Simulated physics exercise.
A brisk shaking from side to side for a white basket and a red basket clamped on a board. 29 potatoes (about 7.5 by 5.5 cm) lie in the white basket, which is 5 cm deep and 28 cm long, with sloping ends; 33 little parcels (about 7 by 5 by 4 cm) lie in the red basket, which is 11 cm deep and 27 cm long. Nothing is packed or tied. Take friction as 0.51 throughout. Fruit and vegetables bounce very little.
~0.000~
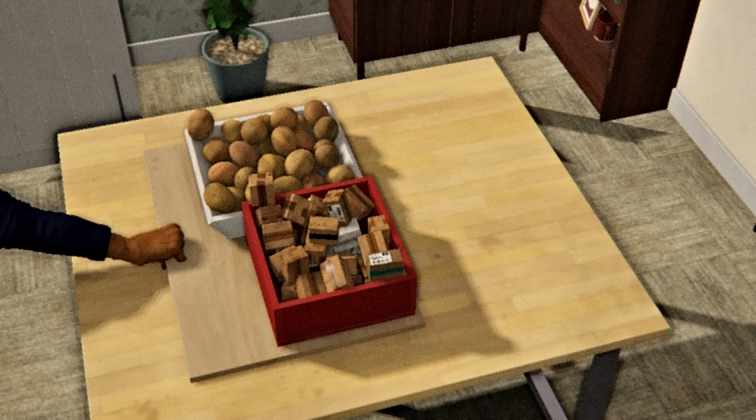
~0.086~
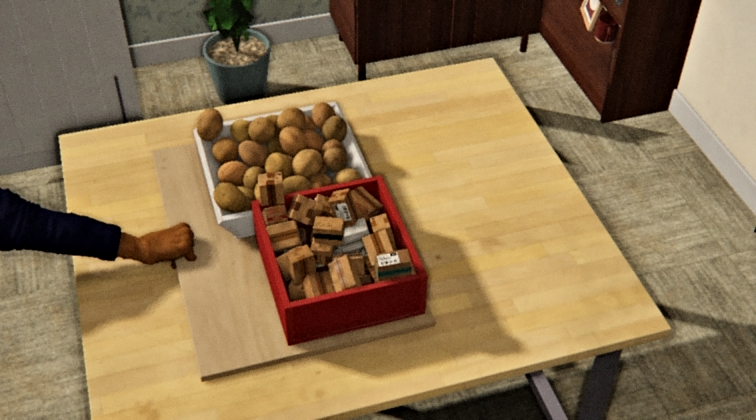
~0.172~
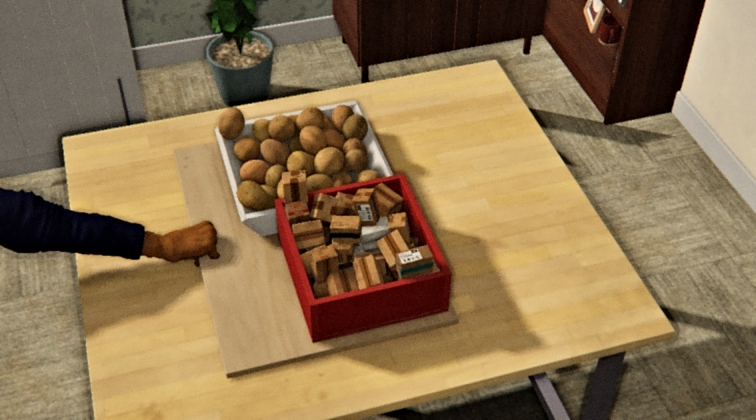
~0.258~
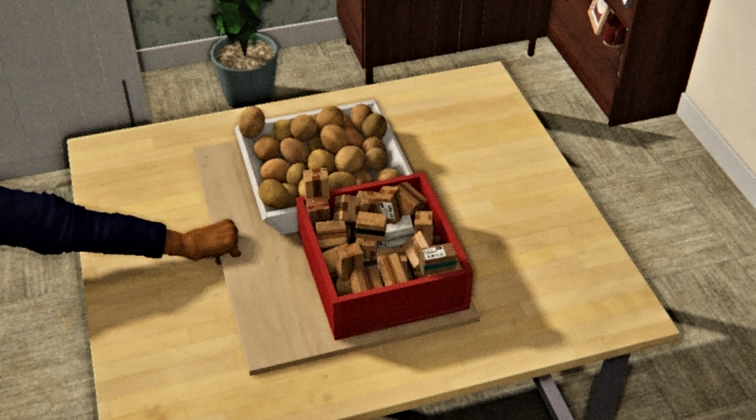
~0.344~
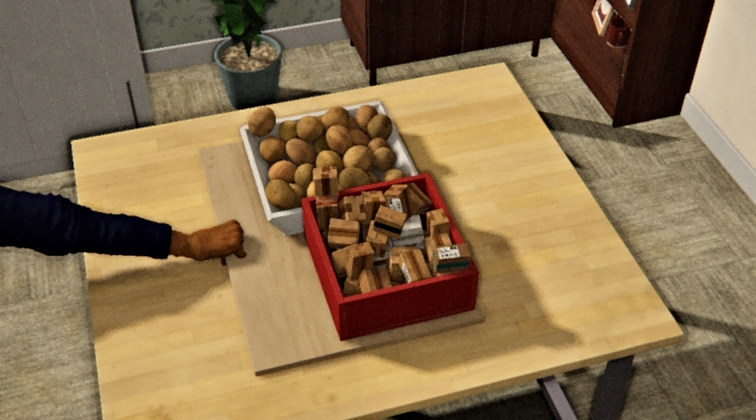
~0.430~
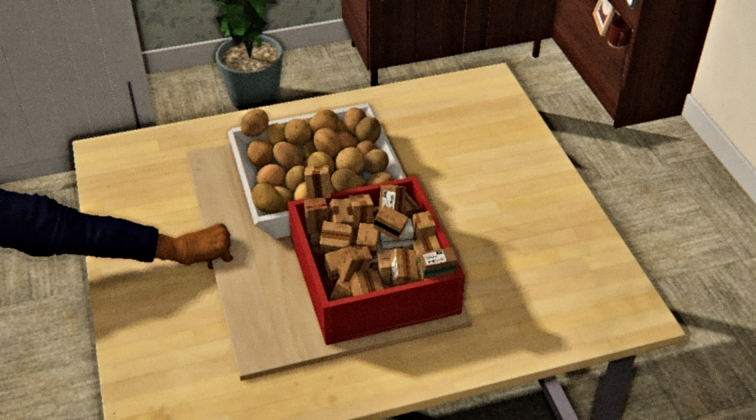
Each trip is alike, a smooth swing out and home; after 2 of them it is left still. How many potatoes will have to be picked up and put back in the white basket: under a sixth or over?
The white basket loses less than a sixth of its potatoes.
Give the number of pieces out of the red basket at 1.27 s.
Out by then, roughly: Red basket 1.
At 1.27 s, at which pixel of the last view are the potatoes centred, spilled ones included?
Around (289, 169).
After 0.64 s, 0 of 29 out of the white basket and 1 of 33 out of the red basket.
After 0.90 s, 0 of 29 out of the white basket and 1 of 33 out of the red basket.
After 1.27 s, 0 of 29 out of the white basket and 1 of 33 out of the red basket.
Final count (at 1.74 s), 0 of 29 out of the white basket and 1 of 33 out of the red basket. Asked share, 0 of 29, 0 per cent.
